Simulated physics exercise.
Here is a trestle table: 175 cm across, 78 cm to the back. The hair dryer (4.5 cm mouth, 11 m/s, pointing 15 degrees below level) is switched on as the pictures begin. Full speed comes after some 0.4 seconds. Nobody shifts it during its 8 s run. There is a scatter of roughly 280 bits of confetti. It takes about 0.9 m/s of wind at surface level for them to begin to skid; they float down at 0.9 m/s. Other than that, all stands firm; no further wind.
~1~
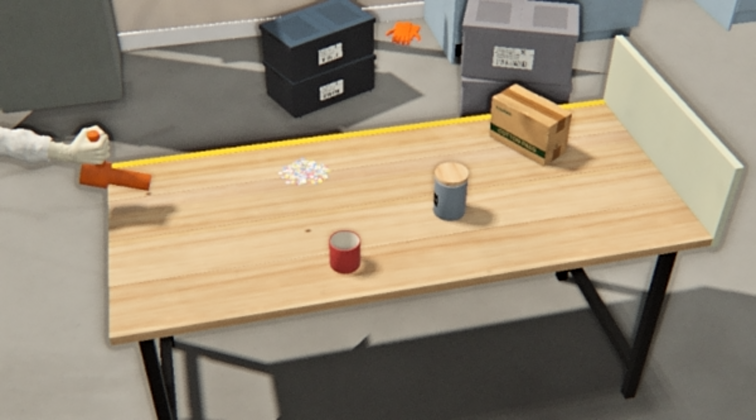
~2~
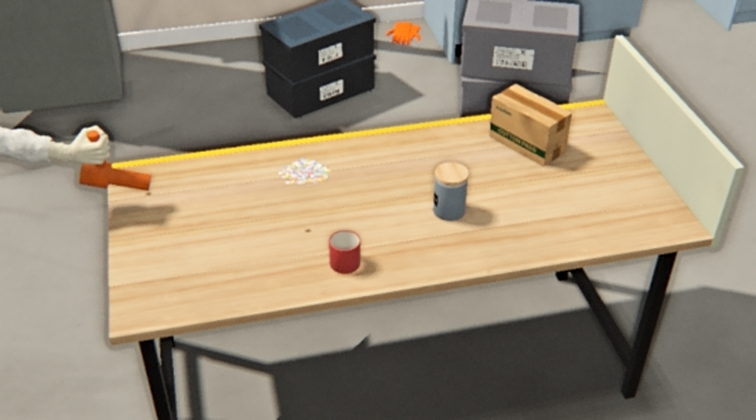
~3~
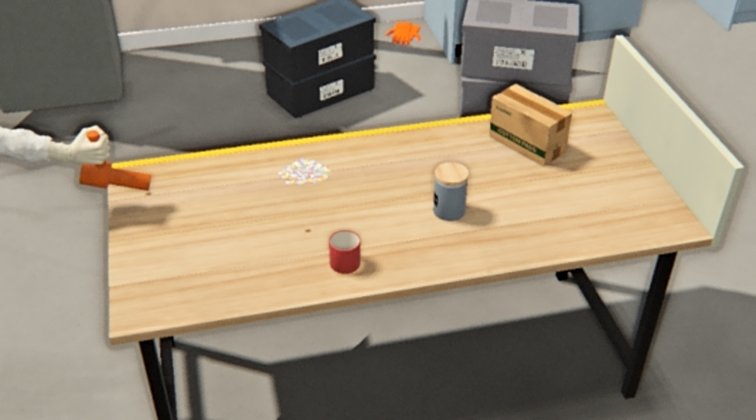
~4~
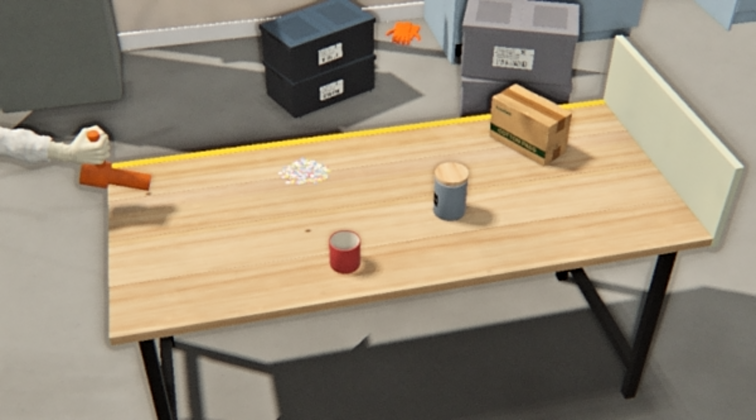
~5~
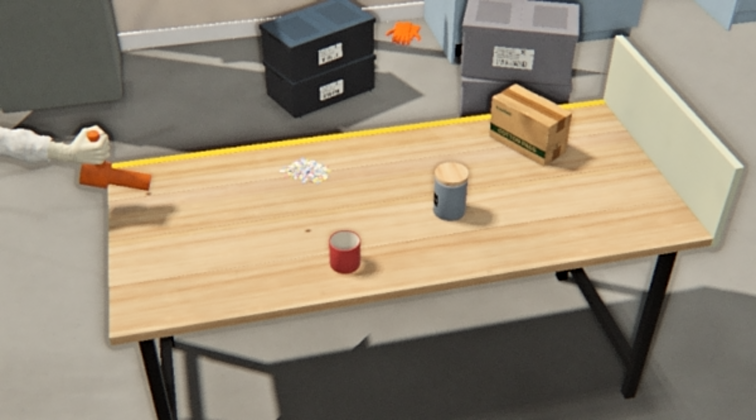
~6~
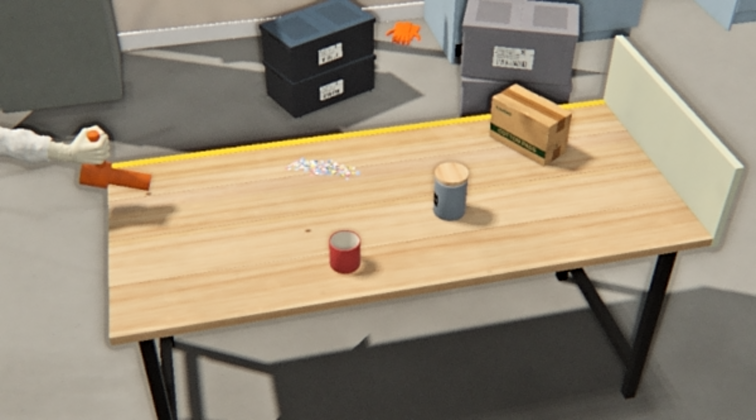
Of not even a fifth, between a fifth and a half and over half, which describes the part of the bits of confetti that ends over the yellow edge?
The part of the bits of confetti that ends over the yellow edge is over half.
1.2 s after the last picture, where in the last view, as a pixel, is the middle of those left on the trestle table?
Near (499, 139).
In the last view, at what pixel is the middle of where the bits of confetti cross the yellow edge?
Near (470, 118).
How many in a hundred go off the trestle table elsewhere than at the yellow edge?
Close to 1 % of them.
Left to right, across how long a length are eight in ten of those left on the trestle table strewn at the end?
Looks like some 10 cm to me.
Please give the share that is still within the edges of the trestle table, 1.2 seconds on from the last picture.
About 50 % remain.
Then, 1.2 s after the last picture, 58 % are on the move or not yet settled, 53 % are over the yellow edge; the middle of those still in play is near (499, 139).
Then, 2.2 s after the last picture, 27 % are on the move or not yet settled, 62 % are over the yellow edge; the middle of those still in play is near (499, 139).
Then, 4.0 s after the last picture, 19 % are on the move or not yet settled, 66 % are over the yellow edge; the middle of those still in play is near (499, 139).
Then, 7.6 s after the last picture, at the end, 68 % are over the yellow edge; the middle of those still in play is near (499, 139).
